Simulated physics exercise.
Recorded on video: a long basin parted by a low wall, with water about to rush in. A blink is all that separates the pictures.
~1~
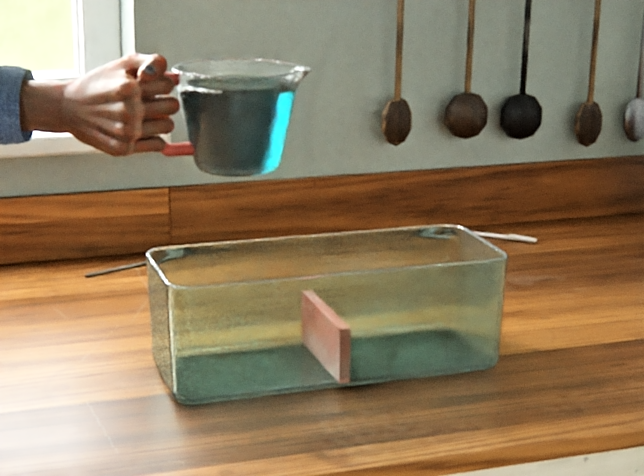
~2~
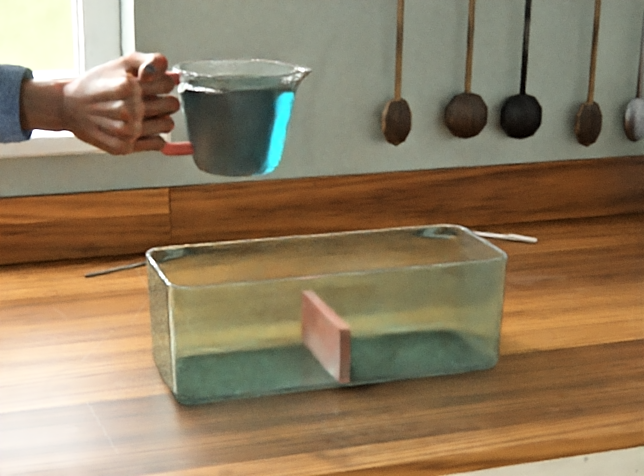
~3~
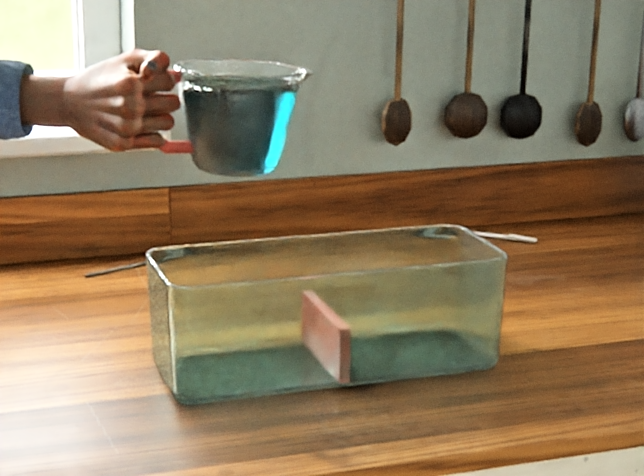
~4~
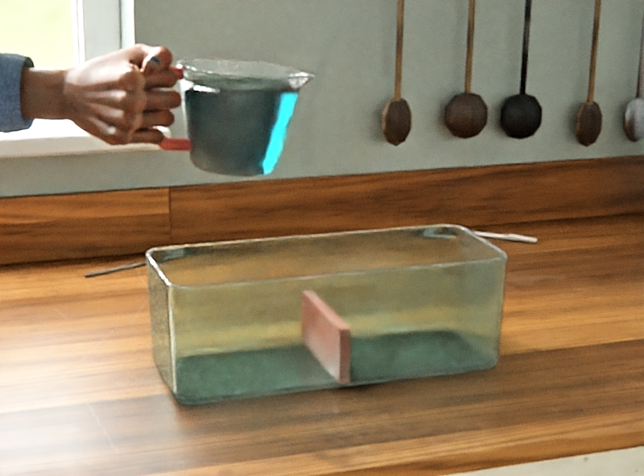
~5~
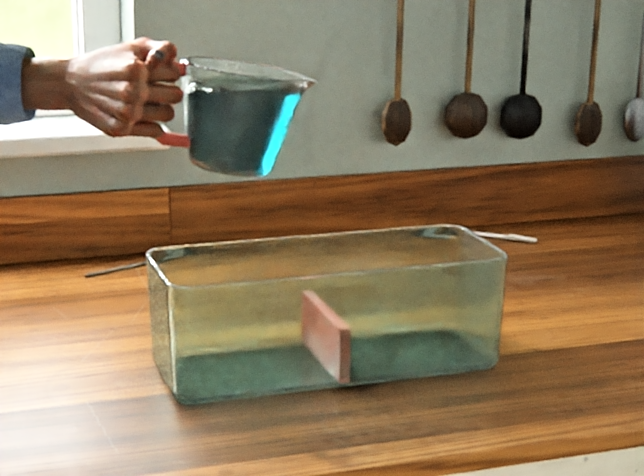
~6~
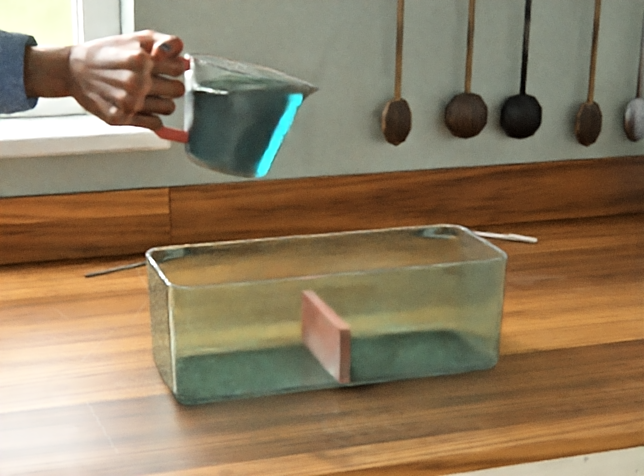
A hand holds a jug of water above a divided glass basin and gradually tilts it right.
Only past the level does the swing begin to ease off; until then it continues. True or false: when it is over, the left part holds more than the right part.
False.
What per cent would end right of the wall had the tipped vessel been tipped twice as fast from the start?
It comes to around 75 per cent.
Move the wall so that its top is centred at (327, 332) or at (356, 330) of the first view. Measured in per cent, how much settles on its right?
Around 80 per cent for the first, around 65 per cent for the second.
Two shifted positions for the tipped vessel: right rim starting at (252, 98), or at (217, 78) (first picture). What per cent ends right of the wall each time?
Near 15 per cent for the first start, near 0 per cent for the second.
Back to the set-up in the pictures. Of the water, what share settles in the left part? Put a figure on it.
Close to 10 percent.
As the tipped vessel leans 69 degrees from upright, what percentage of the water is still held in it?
It keeps around 55 per cent at that angle.
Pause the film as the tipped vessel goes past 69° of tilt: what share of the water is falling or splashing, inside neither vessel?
It works out to about 25 percent.
A moment on, the tilt is 69° and 56 per cent is still to pour, 0 is left of the wall and 20 right of it.
Next, the tilt is 106° and 4 per cent is still to pour, 5 is left of the wall and 84 right of it.
Then the tilt is 116° and 0 per cent is still to pour, 12 is left of the wall and 87 right of it.
Later the tilt is 116° and 0 per cent is still to pour, 12 is left of the wall and 87 right of it.
At rest 12 per cent lies left of the wall, 87 right of it and 1 outside.
